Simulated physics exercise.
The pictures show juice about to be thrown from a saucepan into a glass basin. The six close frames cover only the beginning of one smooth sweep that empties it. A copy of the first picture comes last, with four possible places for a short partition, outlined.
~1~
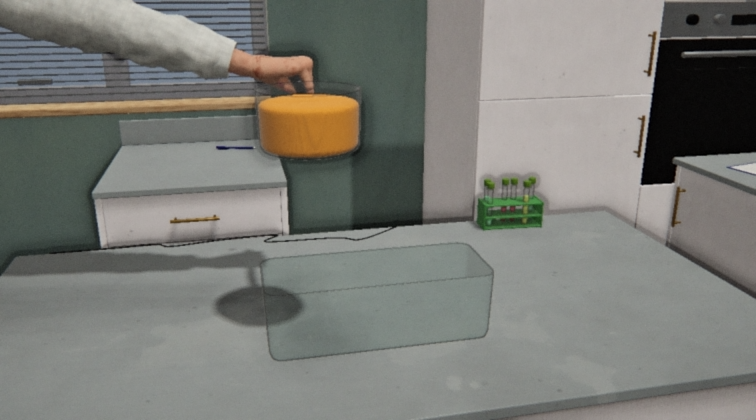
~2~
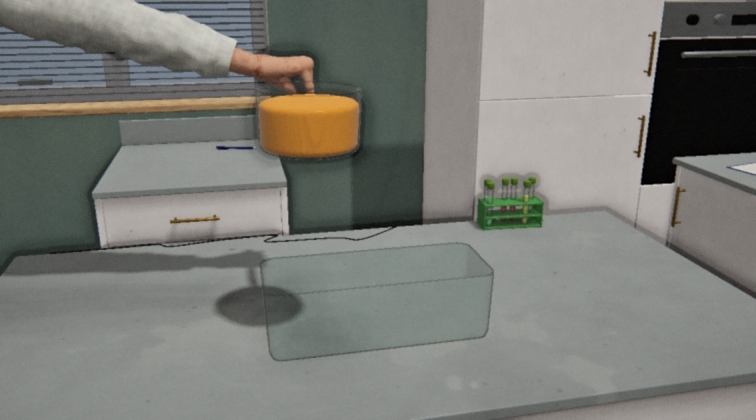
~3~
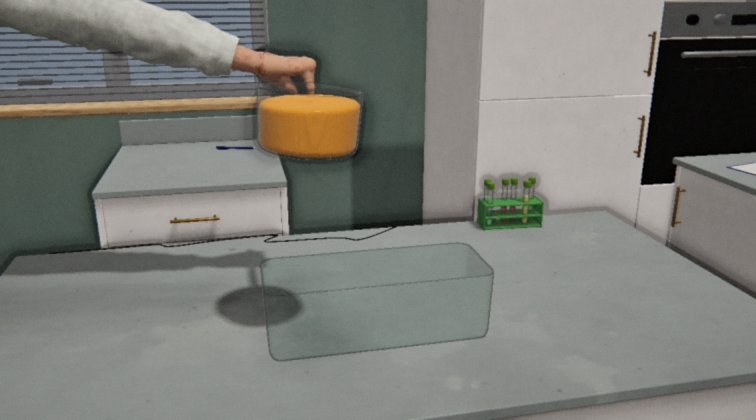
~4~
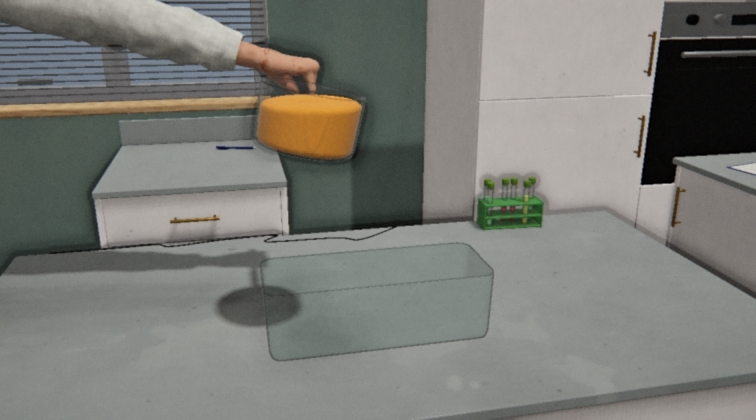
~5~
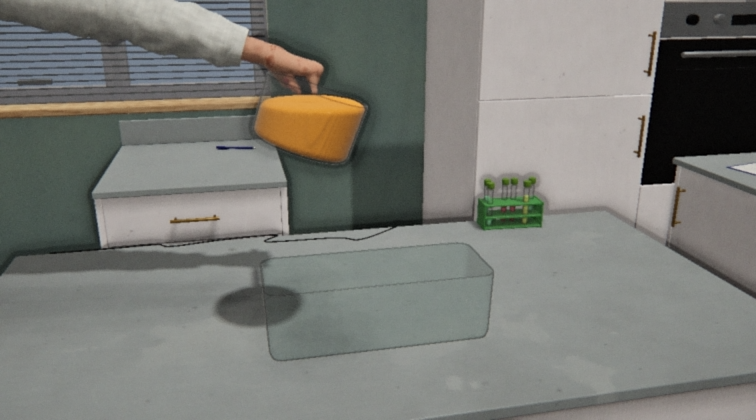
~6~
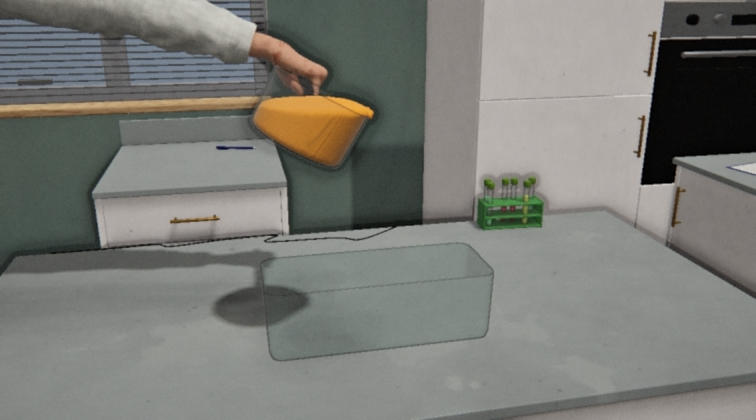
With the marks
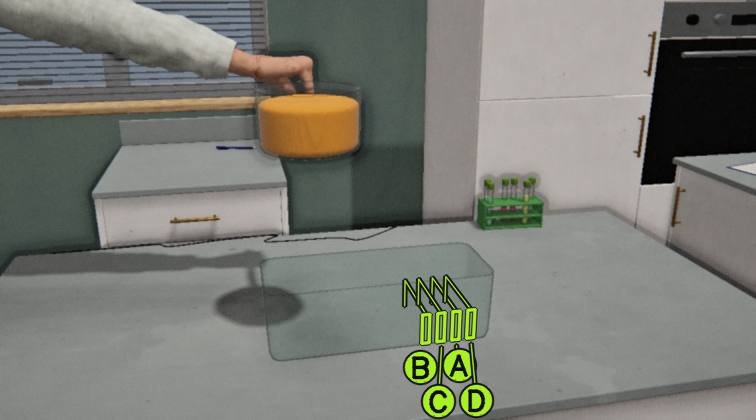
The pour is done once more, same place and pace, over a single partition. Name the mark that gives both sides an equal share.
B.
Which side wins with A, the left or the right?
The left side.
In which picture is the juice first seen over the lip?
In picture 6.
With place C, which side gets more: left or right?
The left side.
In lime, A at (456, 345); B at (426, 348); C at (441, 347); D at (471, 343).
If A is chosen, about 92 % ends left of the wall and 3 % right of it; 4 % is lost outside.
If B is chosen, about 54 % ends left of the wall and 44 % right of it.
If C is chosen, about 74 % ends left of the wall and 22 % right of it; 4 % is lost outside.
If D is chosen, about 88 % ends left of the wall and 10 % right of it.
